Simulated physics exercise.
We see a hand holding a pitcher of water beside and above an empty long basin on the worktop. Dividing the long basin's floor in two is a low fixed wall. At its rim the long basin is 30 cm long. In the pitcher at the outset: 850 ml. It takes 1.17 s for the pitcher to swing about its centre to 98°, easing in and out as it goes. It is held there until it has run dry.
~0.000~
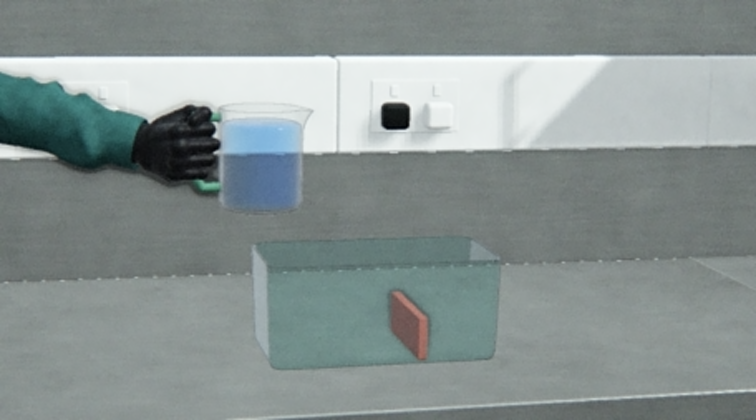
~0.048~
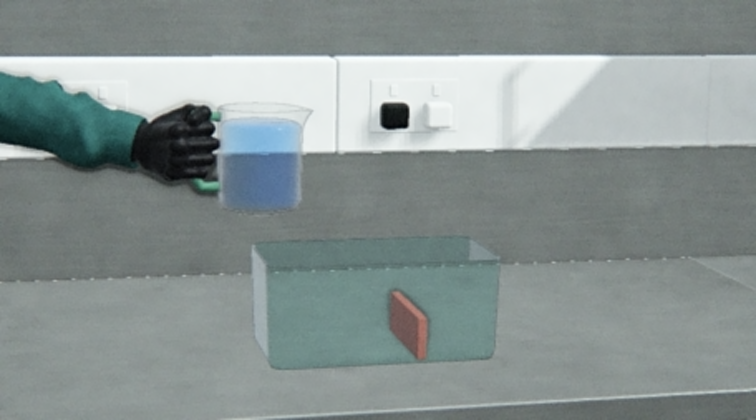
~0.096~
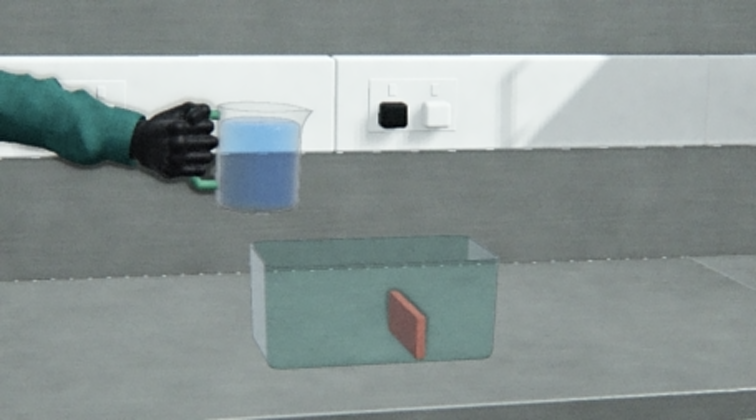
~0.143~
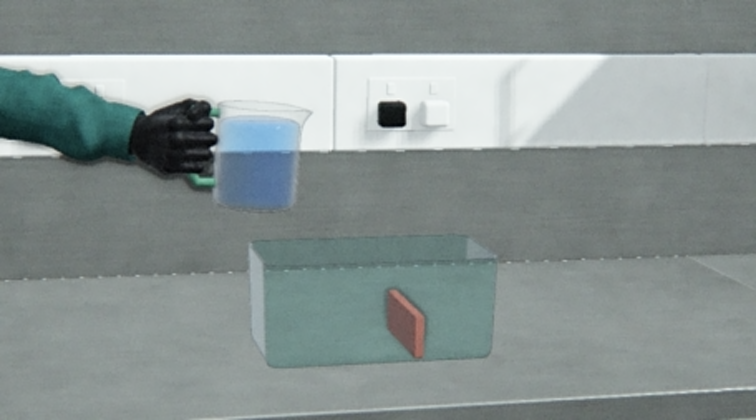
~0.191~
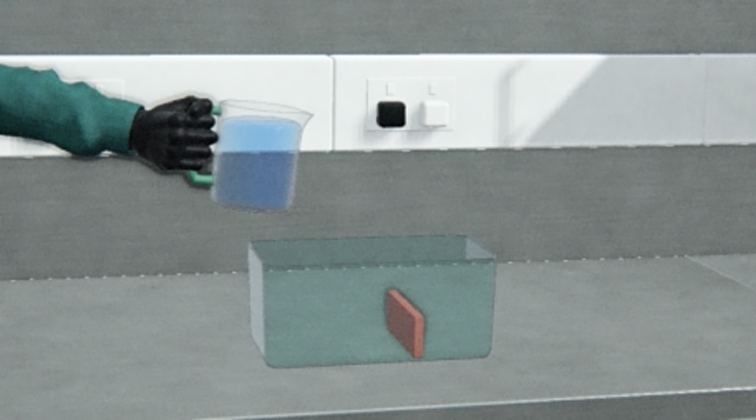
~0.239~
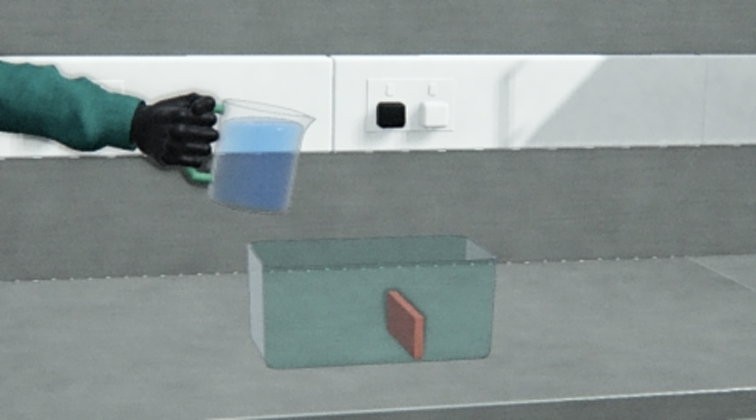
A gloved hand holds a pitcher of blue water above an empty basin, tilting it slightly rightward.
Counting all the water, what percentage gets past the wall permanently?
The share past the wall is about 2 per cent.
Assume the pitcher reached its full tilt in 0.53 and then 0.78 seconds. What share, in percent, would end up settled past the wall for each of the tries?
Near 5 in a hundred on the first go and near 5 in a hundred on the second.
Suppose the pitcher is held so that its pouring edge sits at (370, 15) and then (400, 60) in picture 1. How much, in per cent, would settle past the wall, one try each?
Near 65 in a hundred on the first go and near 70 in a hundred on the second.
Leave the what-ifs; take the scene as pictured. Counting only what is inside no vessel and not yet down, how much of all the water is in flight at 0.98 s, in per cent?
Close to 18 per cent.
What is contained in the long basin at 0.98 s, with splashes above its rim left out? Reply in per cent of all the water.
Some 42 percent.
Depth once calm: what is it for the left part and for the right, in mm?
Left part about 30 mm deep, right part about 0 mm deep.
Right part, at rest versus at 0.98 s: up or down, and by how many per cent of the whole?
The share ends bigger than before, by about 2 %.
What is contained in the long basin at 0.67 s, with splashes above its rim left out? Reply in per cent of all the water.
Near 3 in a hundred.
Then, 0.67 s in, the tilt is 60° and 86 per cent is still to pour, 3 is left of the wall and 0 right of it.
Then, 0.98 s in, the tilt is 92° and 41 per cent is still to pour, 41 is left of the wall and 0 right of it.
Then, 1.31 s in, the tilt is 98° and 8 per cent is still to pour, 84 is left of the wall and 1 right of it.
Then, 1.67 s in, the tilt is 98° and 1 per cent is still to pour, 95 is left of the wall and 2 right of it.
Finally, 97 per cent lies left of the wall, 2 right of it and 1 outside.
